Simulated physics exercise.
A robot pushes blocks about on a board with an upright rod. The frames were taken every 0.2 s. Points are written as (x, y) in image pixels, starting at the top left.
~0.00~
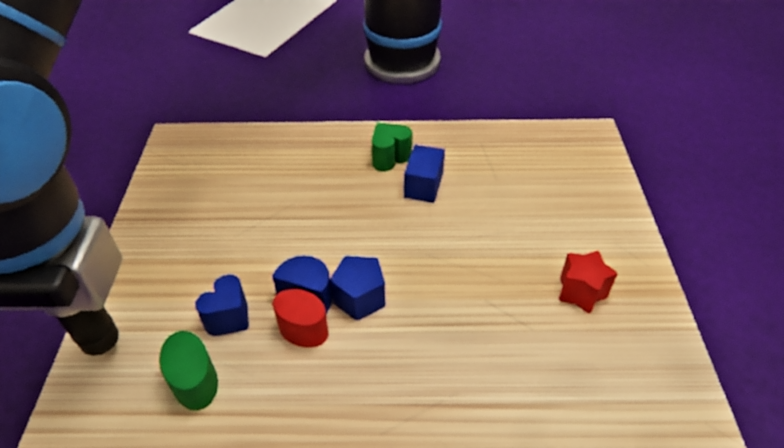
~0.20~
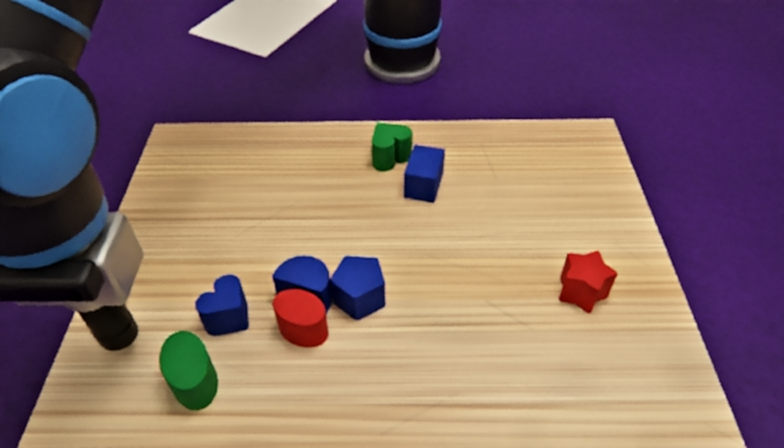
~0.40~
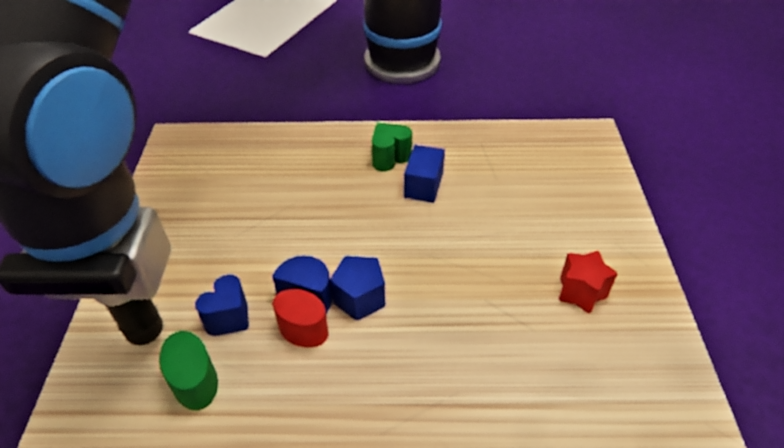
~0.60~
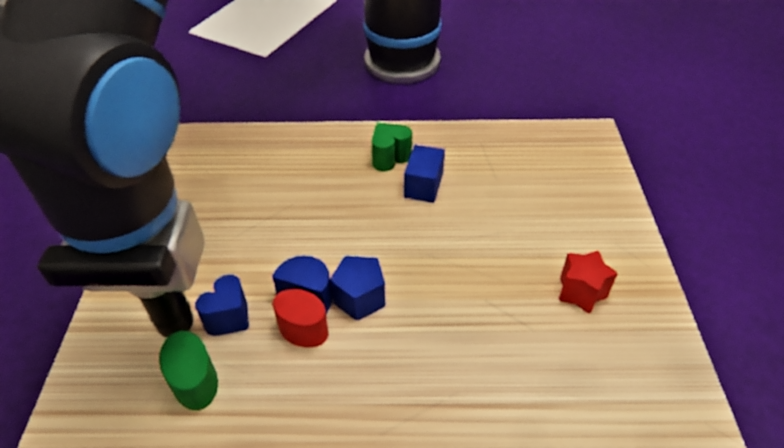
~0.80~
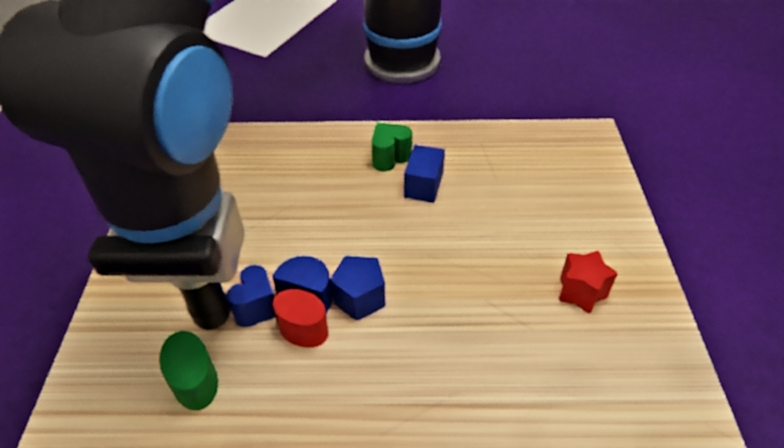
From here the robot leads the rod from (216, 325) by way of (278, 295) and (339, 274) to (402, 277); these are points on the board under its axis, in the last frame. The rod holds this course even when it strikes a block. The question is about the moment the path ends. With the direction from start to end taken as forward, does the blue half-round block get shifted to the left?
Yes, it checks out.
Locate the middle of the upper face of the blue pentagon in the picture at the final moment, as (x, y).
When the path ends, it will be at (388, 286).
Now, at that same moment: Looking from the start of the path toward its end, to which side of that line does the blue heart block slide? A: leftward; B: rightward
My answer is option A.
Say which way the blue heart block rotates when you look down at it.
The blue heart block rotates counterclockwise.
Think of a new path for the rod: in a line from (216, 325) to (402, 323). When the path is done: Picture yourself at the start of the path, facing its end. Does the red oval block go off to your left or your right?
Taking start-to-end as forward, the block's sideways shift goes to the right.
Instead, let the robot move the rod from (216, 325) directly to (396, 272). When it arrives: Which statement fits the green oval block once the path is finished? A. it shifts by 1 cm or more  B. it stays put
B.
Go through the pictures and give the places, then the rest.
The first picture shows rod tip at (100, 340); block tops, blue heart block at (221, 295); red oval block at (299, 306); blue half-round block at (304, 272); blue pentagon at (358, 274).
The second picture shows rod at (120, 336); blocks unchanged.
The third picture shows rod at (145, 330); blocks unchanged.
The fourth picture shows rod at (176, 323); blocks unchanged.
The fifth picture shows rod at (212, 315); blue heart block at (250, 285); red oval block at (299, 306); blue half-round block at (304, 272); blue pentagon at (358, 274).
The first path, step by step. One third of the way, rod at (277, 285); blue heart block at (291, 244), turned 75° anticlockwise; blue half-round block at (326, 253), turned 75° clockwise.
Two thirds of the way, rod at (338, 264); blue heart block at (303, 231); blue half-round block at (363, 233), turned 40° clockwise; blue pentagon at (370, 276), turned 30° clockwise.
At the end, rod at (402, 267); blue heart block at (303, 231), turned 140° anticlockwise; red oval block in place; blue half-round block at (387, 226); blue pentagon at (388, 286), turned 75° clockwise.
